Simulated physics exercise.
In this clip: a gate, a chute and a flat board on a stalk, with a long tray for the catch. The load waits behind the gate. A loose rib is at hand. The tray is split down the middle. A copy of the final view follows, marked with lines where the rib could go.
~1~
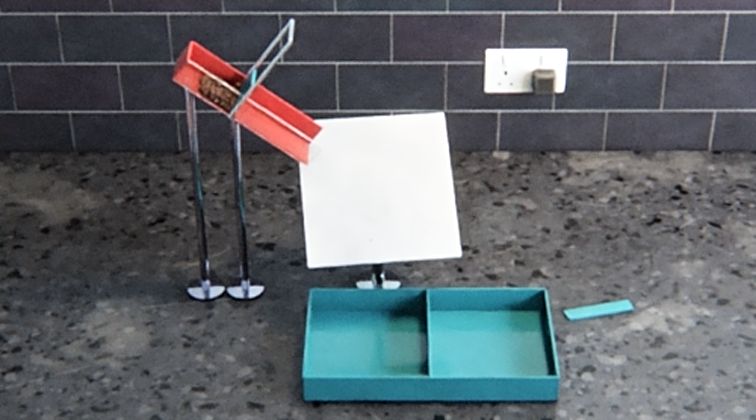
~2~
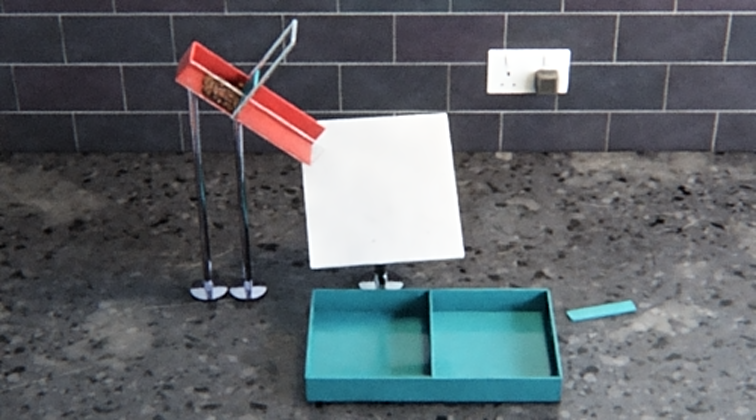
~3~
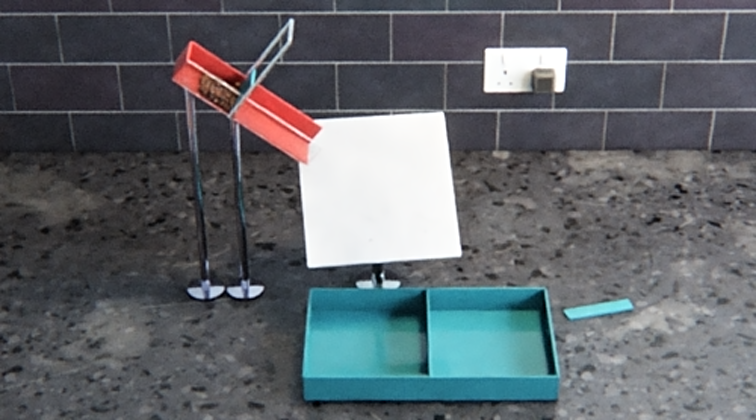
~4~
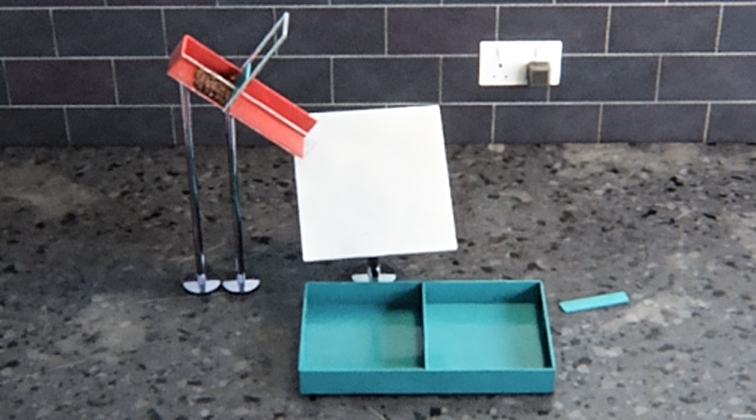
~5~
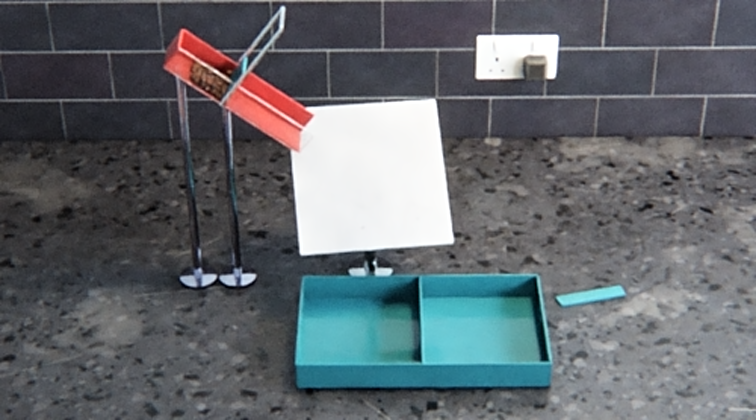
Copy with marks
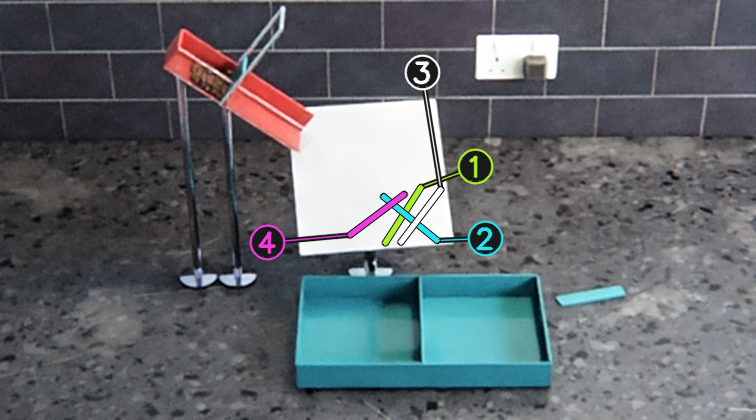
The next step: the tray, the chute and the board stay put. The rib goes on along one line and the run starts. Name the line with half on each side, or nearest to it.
Take 2.
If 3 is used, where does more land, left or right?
Left.
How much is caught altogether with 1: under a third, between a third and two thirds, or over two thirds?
Line 1 gives over two thirds.
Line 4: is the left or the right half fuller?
Left.
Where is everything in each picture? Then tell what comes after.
The first picture shows load behind the gate at (223, 91), allspice berries; lip of the chute at (308, 155), sloping fairly steeply.
The second picture shows middle of the board at (380, 189), tilted fairly steeply; middle of its low edge at (388, 262); of its high edge at (373, 118).
The third picture shows front corners of the tray at (304, 377) and (559, 376); front end of its middle wall at (431, 377); gate still shut at (250, 82).
The fourth picture shows middle of the load at (218, 84); lip at (303, 149).
The fifth picture shows middle of the load at (214, 78); lip at (300, 143).
On the marked copy, line 1 from (420, 187) to (385, 242); line 2 from (383, 196) to (437, 240); line 3 from (440, 189) to (400, 242); line 4 from (404, 194) to (350, 235).
With 1, of what is caught, all in the left half, none in the right.
With 2, of what is caught, about two thirds in the left half, about a third in the right.
With 3, of what is caught, nearly all in the left half, a stray few in the right.
With 4, of what is caught, nearly all in the left half, a small part in the right.
